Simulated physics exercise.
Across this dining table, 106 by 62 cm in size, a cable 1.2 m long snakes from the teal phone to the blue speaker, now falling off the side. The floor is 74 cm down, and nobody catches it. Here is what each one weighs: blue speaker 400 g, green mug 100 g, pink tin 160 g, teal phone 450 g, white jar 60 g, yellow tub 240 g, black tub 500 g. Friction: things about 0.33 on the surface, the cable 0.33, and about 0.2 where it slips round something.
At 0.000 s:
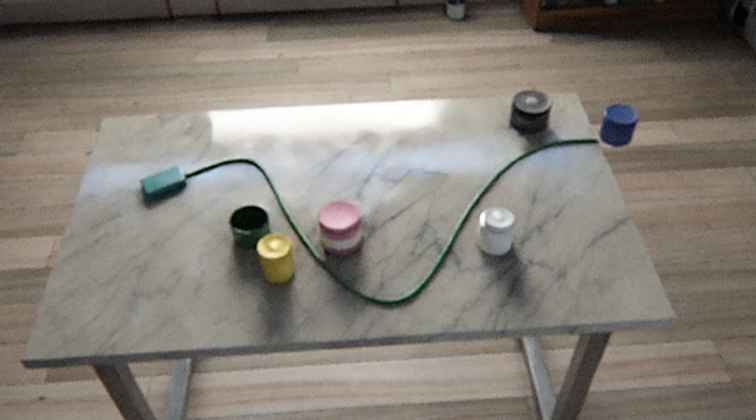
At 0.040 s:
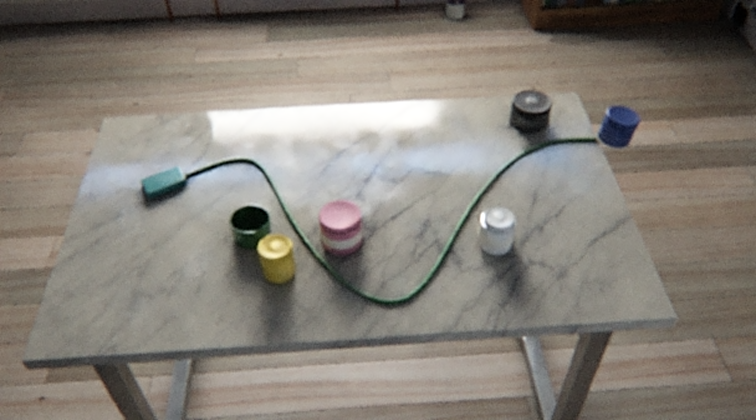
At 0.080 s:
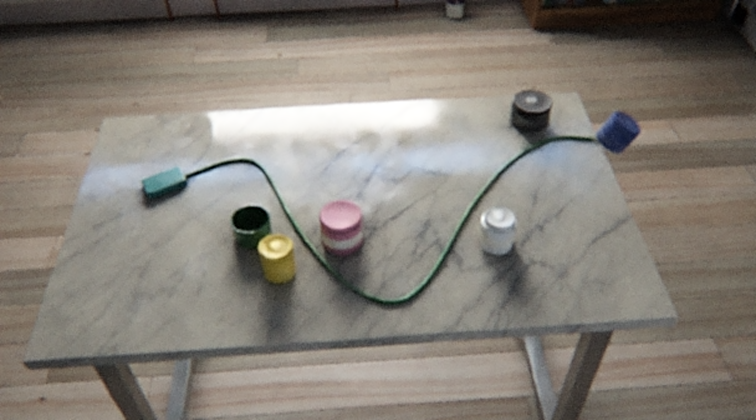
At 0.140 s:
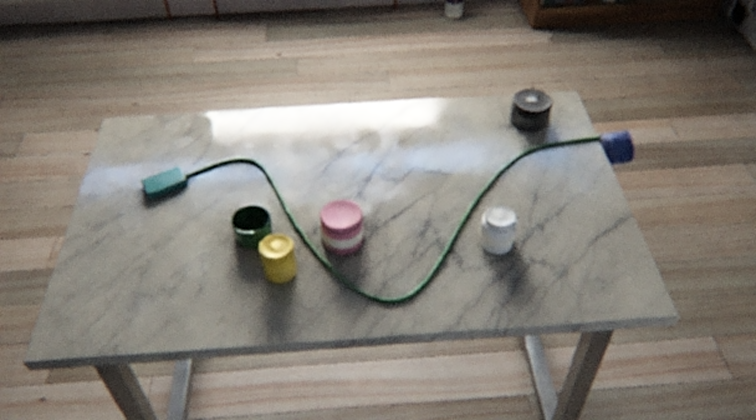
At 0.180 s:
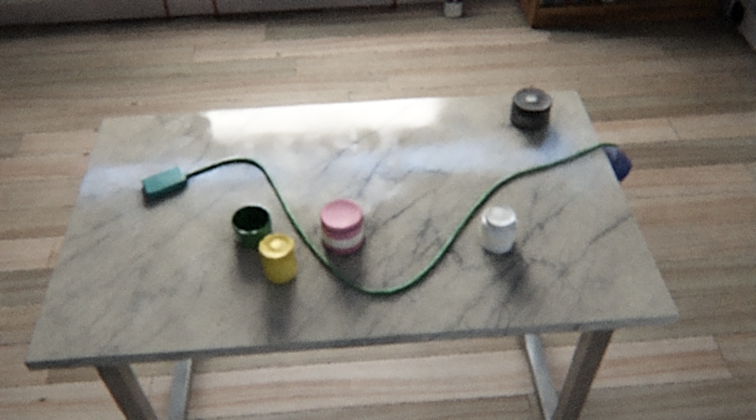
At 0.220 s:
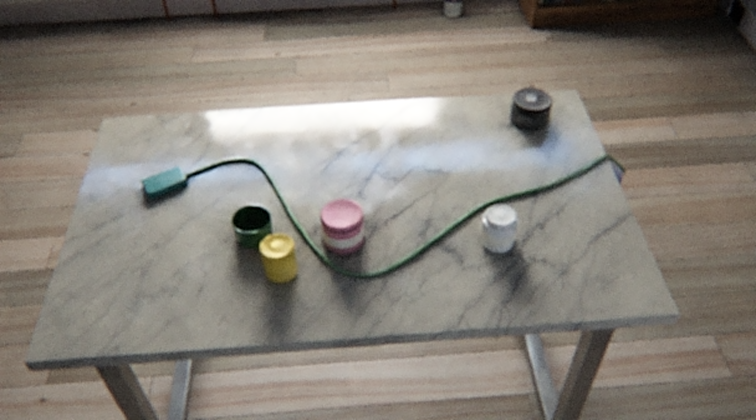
A blue speaker tipped over the right edge of a marble table and dropped out of sight, dragging its green cable straighter past the white jar, while the teal device and the other containers stayed put.
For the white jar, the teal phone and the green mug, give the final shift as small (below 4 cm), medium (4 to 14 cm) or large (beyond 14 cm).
Shifts - the white jar small, the teal phone large, the green mug small.
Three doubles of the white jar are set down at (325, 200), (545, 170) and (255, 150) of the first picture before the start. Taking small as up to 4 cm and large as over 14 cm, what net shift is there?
In turn, the three show a medium amount of movement, a lot of movement and only a little movement.
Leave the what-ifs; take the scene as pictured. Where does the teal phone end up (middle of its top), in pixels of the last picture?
Around (337, 194).
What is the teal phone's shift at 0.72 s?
By then the teal phone has moved close to 25 cm.
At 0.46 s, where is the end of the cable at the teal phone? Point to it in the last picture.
Look around (207, 203) and you'll see it.
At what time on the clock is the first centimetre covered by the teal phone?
For the teal phone, around 0.36 seconds.
At 0.5 s, the cable's tail end at (207, 203); teal phone 7 cm off its start, pink tin 19 cm off its start, blue speaker over the edge.
At 0.7 s, the cable's tail end at (296, 197); teal phone 23 cm off its start, pink tin 46 cm off its start, blue speaker over the edge.
At 1.0 s, the cable's tail end at (357, 198); teal phone 34 cm off its start at (335, 195), pink tin over the edge, blue speaker over the edge.
At 1.2 s, the cable's tail end at (359, 198); teal phone 35 cm off its start, pink tin over the edge, blue speaker over the edge.
At 2.4 s, the cable's tail end at (359, 198); teal phone 35 cm off its start at (337, 194), green mug 0 cm off its start at (250, 220), white jar 0 cm off its start at (501, 215), pink tin over the edge.
